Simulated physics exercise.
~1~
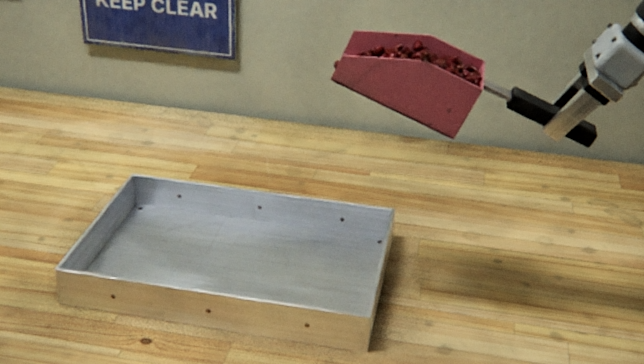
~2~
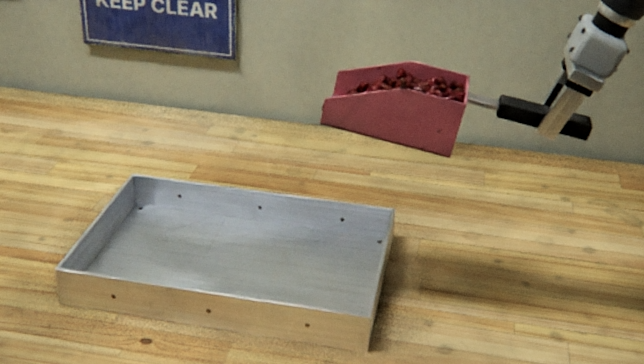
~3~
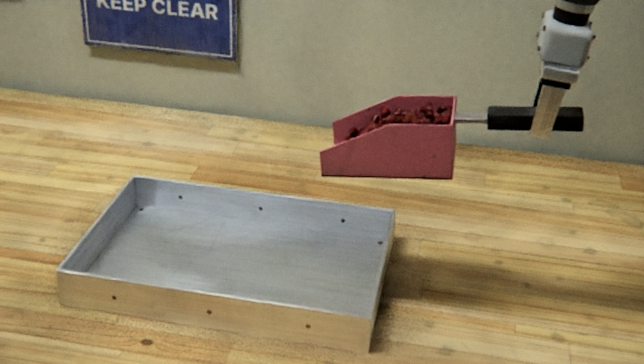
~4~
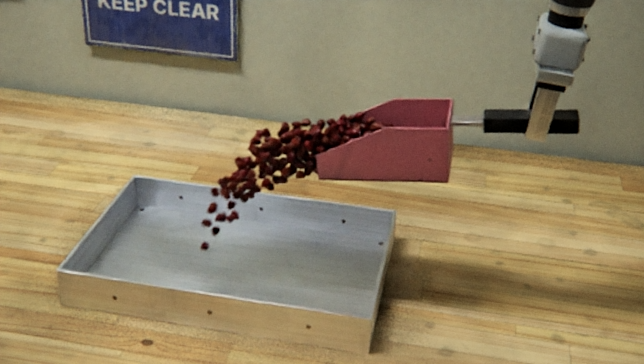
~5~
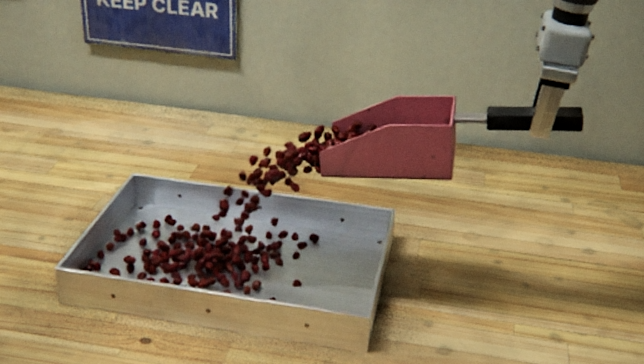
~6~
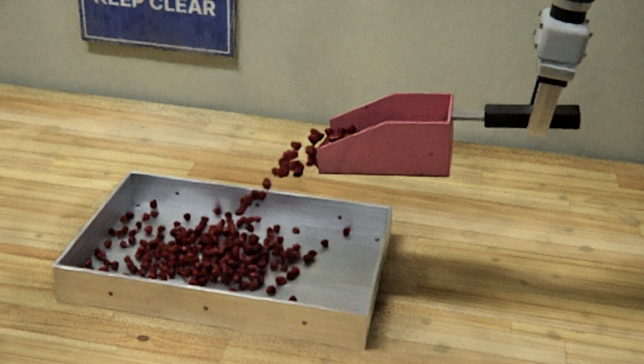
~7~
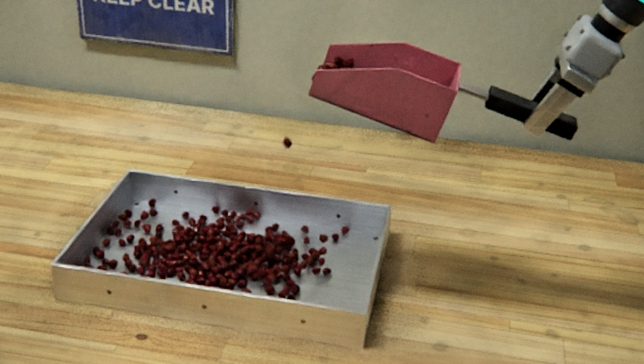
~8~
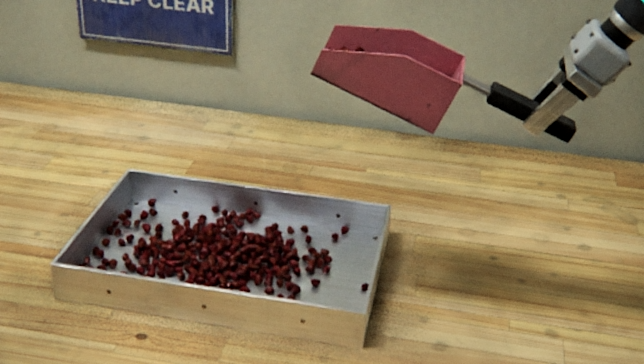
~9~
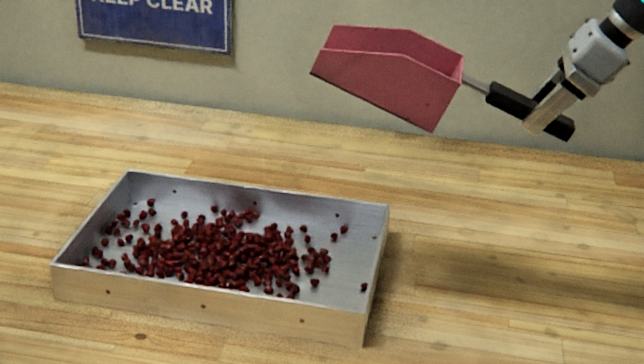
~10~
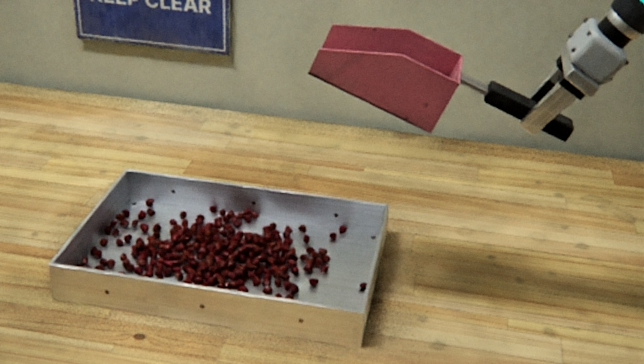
On a wooden table top, a robot arm tips a red scoop, pouring dark red beans into a metal tray, then tilts it back.
